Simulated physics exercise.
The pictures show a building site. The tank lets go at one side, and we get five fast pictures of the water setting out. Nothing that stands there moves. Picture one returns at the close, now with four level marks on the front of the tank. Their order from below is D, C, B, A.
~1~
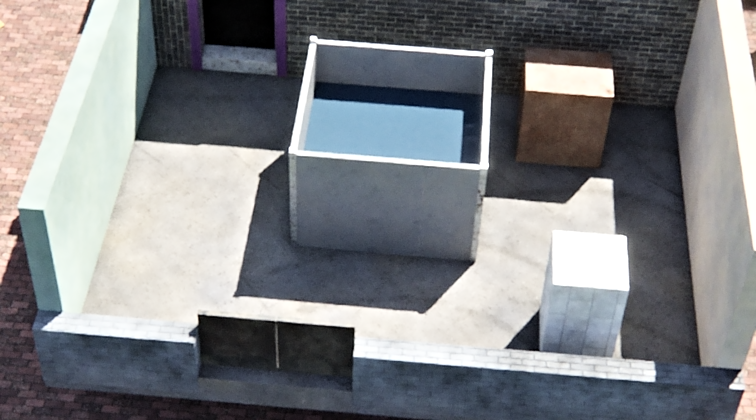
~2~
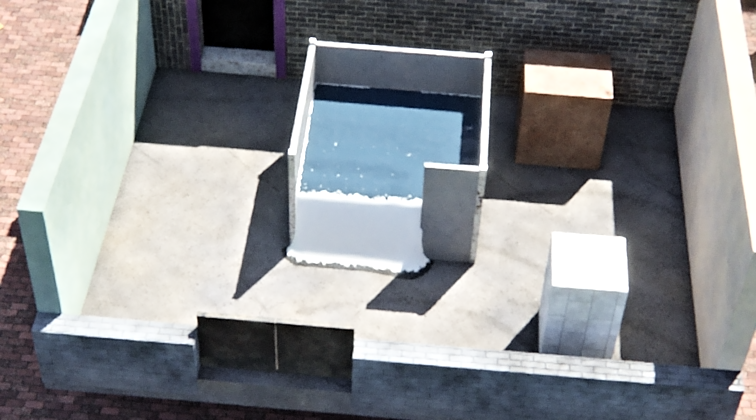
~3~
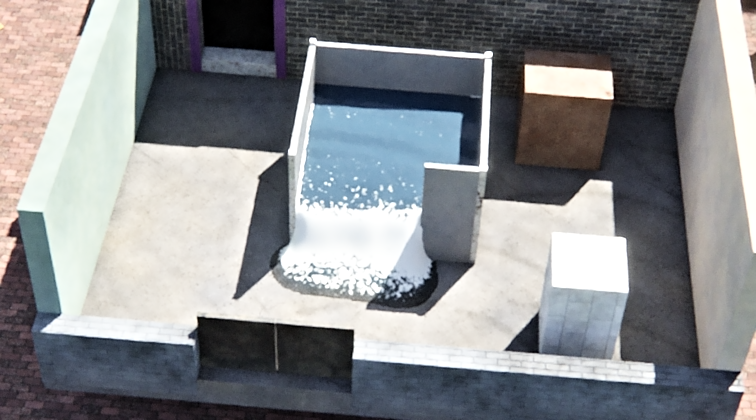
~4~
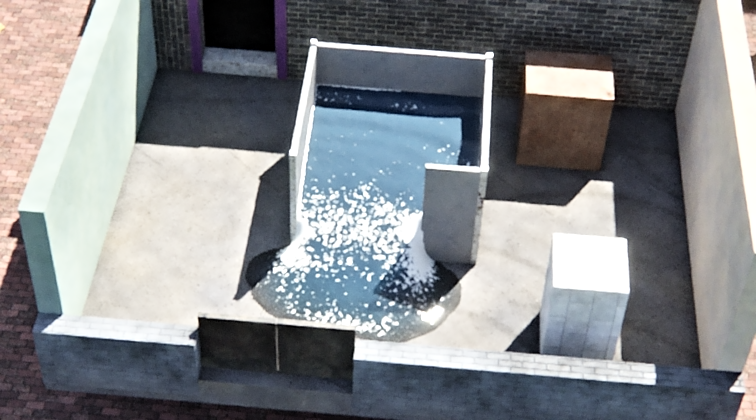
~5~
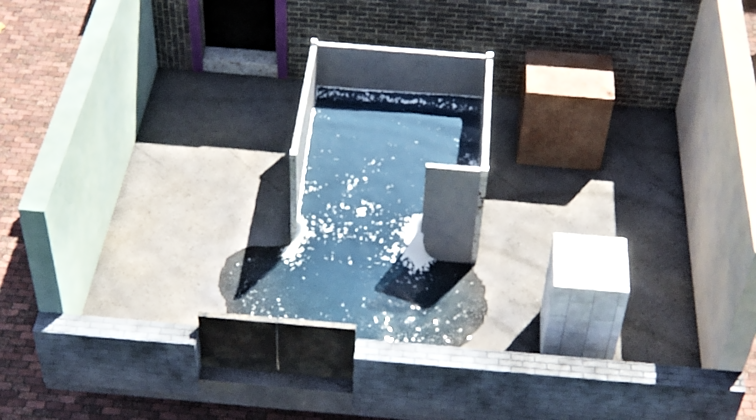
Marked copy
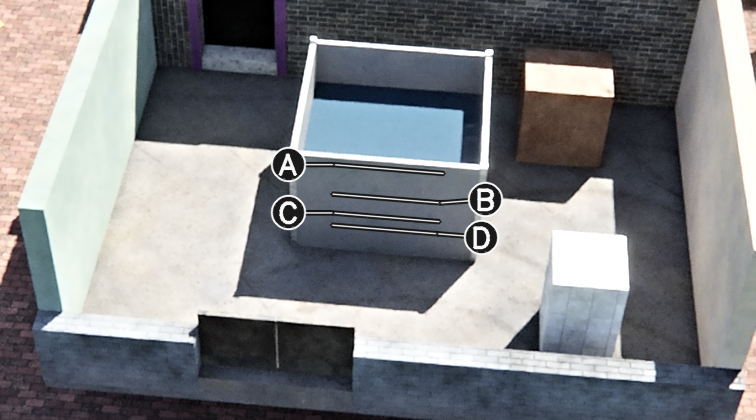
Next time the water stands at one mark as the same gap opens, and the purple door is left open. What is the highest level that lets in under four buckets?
B will do.
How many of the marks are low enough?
Three of them.
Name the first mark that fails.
A it is.
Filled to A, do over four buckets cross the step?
Yes, that goes wrong.
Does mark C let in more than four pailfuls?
No, that is safe.
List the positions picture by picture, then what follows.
The first frame shows water in the tank at rest, its middle at (393, 139); foot of the purple doorway at (240, 72); shut gate at (277, 327).
In the second frame, 2 % of the ground under water, visible out to (422, 264).
In the third frame, 4 % of the ground under water, visible out to (420, 295).
In the fourth frame, 9 % of the ground under water, visible out to (267, 300).
In the fifth frame, 15 % of the ground under water, visible out to (230, 279).
In white, A at (388, 169); B at (386, 198); C at (385, 217); D at (385, 229); from the bottom up D, C, B, A.
With A, about 10 bucketfuls get in.
With B, a splash gets over, under a bucket.
With C, nothing gets over.
With D, nothing gets over.
